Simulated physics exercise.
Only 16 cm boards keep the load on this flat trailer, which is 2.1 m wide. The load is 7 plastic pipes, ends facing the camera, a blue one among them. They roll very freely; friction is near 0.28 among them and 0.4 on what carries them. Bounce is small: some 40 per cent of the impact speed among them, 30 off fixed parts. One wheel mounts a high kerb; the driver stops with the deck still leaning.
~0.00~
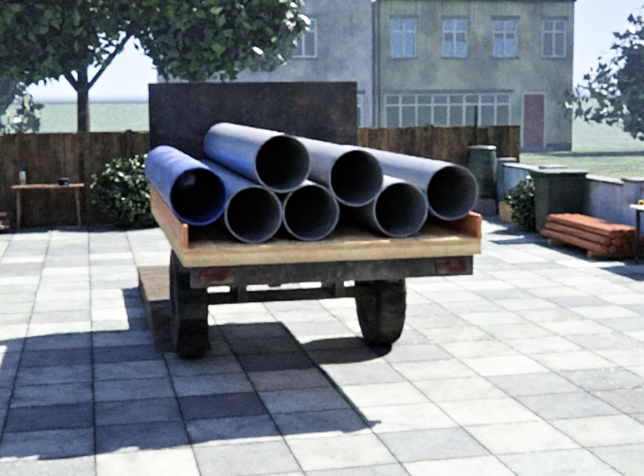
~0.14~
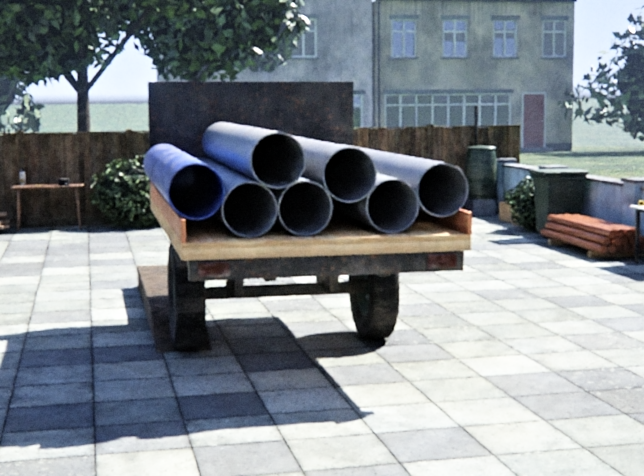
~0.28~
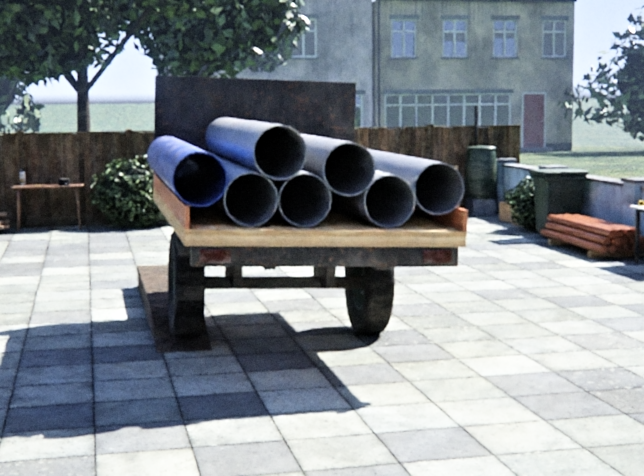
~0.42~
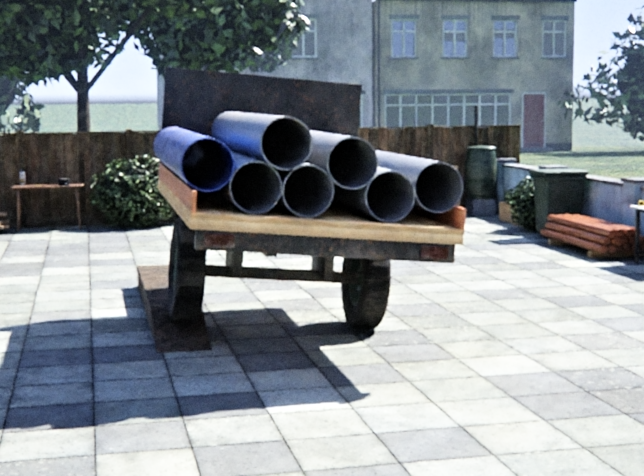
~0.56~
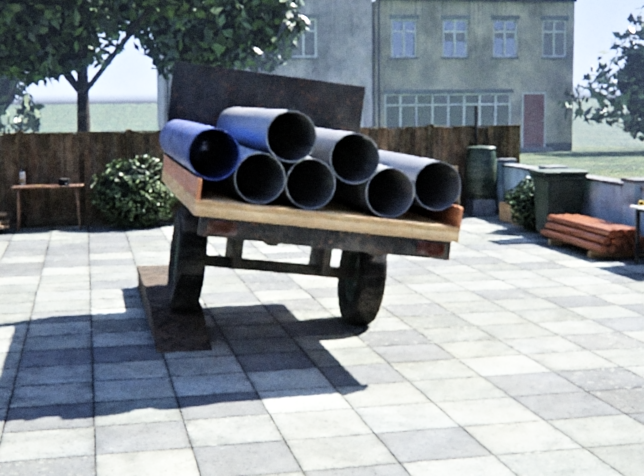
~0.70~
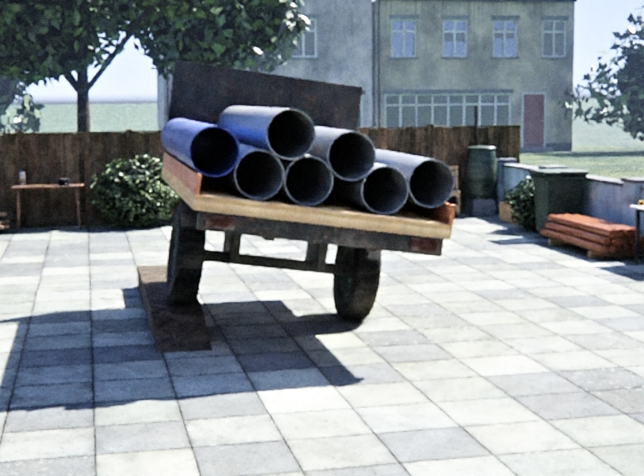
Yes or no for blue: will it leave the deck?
The blue one remains on the deck.
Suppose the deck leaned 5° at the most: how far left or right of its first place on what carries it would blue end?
About 0 cm to the right.
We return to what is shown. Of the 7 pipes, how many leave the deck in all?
0 of them.
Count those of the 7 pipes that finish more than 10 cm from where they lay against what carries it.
0 of them.
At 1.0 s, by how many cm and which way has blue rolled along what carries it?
Blue 0 right.
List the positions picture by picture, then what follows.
The first picture shows blue (199, 196); 5 of the 7 make up the bottom layer.
The second picture shows blue (197, 192); the deck is level.
The third picture shows blue (200, 179); the deck slopes 2° down to the right.
The fourth picture shows blue (208, 165); the deck slopes 5° down to the right.
The fifth picture shows blue (214, 154); the deck slopes 8° down to the right.
The sixth picture shows blue (215, 152); the deck slopes 8° down to the right.
By 1.0 s, blue is on the deck, 15 cm from the left edge; 0 gone from the deck.
Finally (1.4 s), blue is on the deck, 15 cm from the left edge; 0 gone from the deck.
